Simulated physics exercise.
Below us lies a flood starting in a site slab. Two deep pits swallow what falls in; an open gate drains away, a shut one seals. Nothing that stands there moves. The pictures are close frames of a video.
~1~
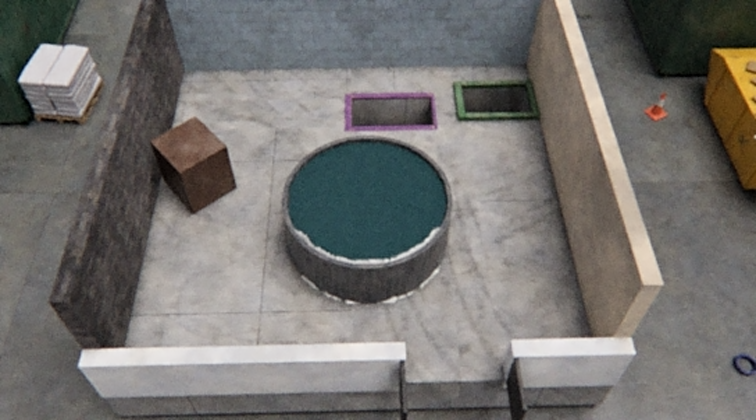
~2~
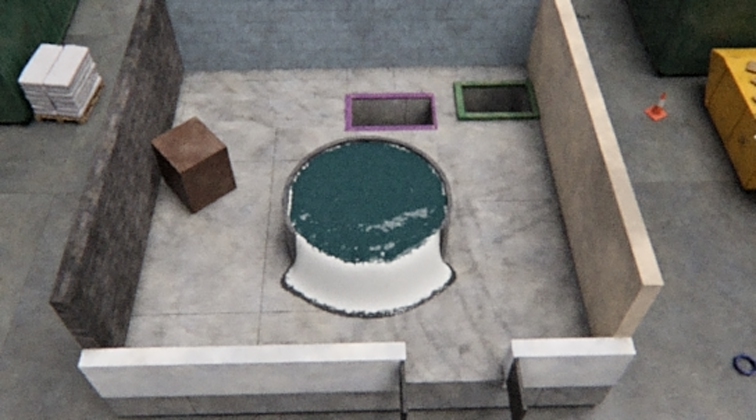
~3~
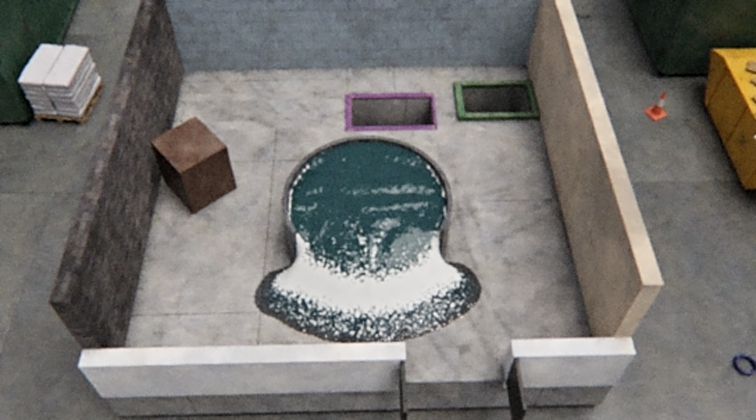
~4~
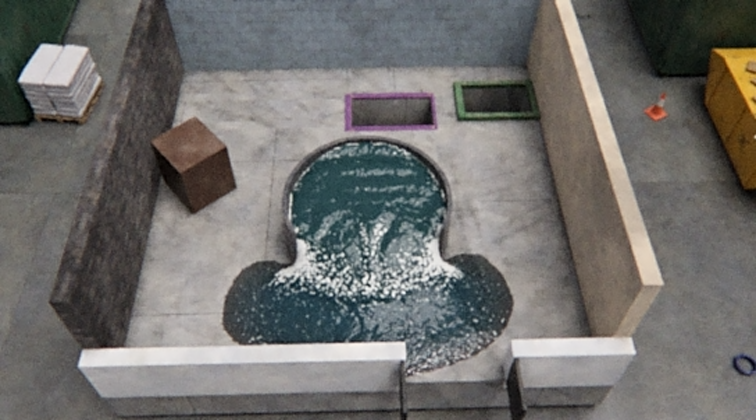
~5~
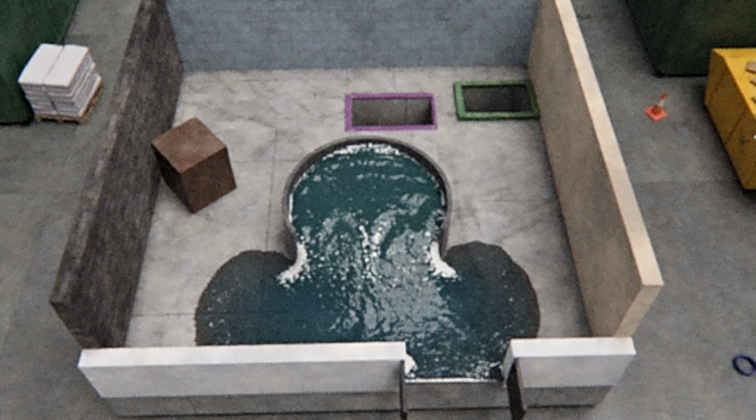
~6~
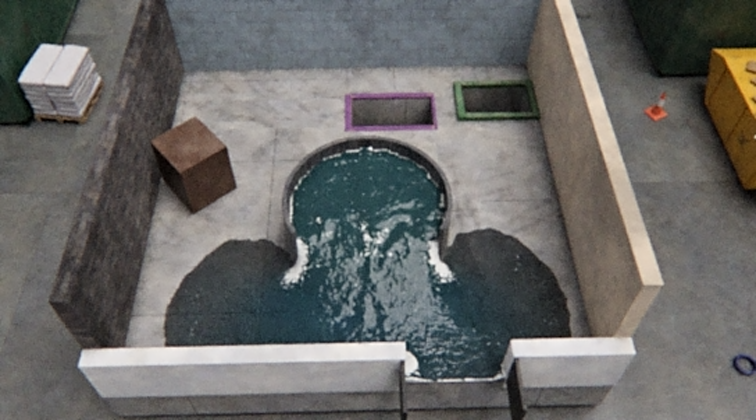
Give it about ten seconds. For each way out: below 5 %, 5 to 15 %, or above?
One by one: The gate takes more than 15 %; the purple pit takes from 5 to 15 %; the green pit takes less than 5 %.
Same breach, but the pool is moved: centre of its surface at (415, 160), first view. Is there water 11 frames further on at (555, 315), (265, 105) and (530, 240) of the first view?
In turn: Under water, not flooded, flooded.
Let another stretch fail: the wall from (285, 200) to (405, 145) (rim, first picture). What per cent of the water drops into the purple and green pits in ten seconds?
Per cent: Purple 40, green 2.
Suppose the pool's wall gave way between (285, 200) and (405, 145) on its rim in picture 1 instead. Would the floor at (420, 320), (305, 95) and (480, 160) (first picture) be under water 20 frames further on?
One after the other: Dry, under water, dry.
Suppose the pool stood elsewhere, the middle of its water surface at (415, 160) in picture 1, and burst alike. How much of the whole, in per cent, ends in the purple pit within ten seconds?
Per cent: Purple 8.
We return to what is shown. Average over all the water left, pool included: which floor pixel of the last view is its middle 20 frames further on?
Roughly at (322, 267).
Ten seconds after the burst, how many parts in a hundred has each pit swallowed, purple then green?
Roughly 14 per cent, then 0 per cent.
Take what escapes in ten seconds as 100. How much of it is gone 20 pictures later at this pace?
Roughly 50 per cent.
A moment on, water covers 30 % of the floor; the gate 9 %, the purple pit 0 %, the green pit 0 %.
Next, water covers 40 % of the floor; the gate 17 %, the purple pit 0 %, the green pit 0 %.
Then, water covers 70 % of the floor; the gate 23 %, the purple pit 0 %, the green pit 0 %.
Later, water covers 85 % of the floor; the gate 27 %, the purple pit 6 %, the green pit 1 %.
In the end, water covers 95 % of the floor; the gate 30 %, the purple pit 13 %, the green pit 1 %.
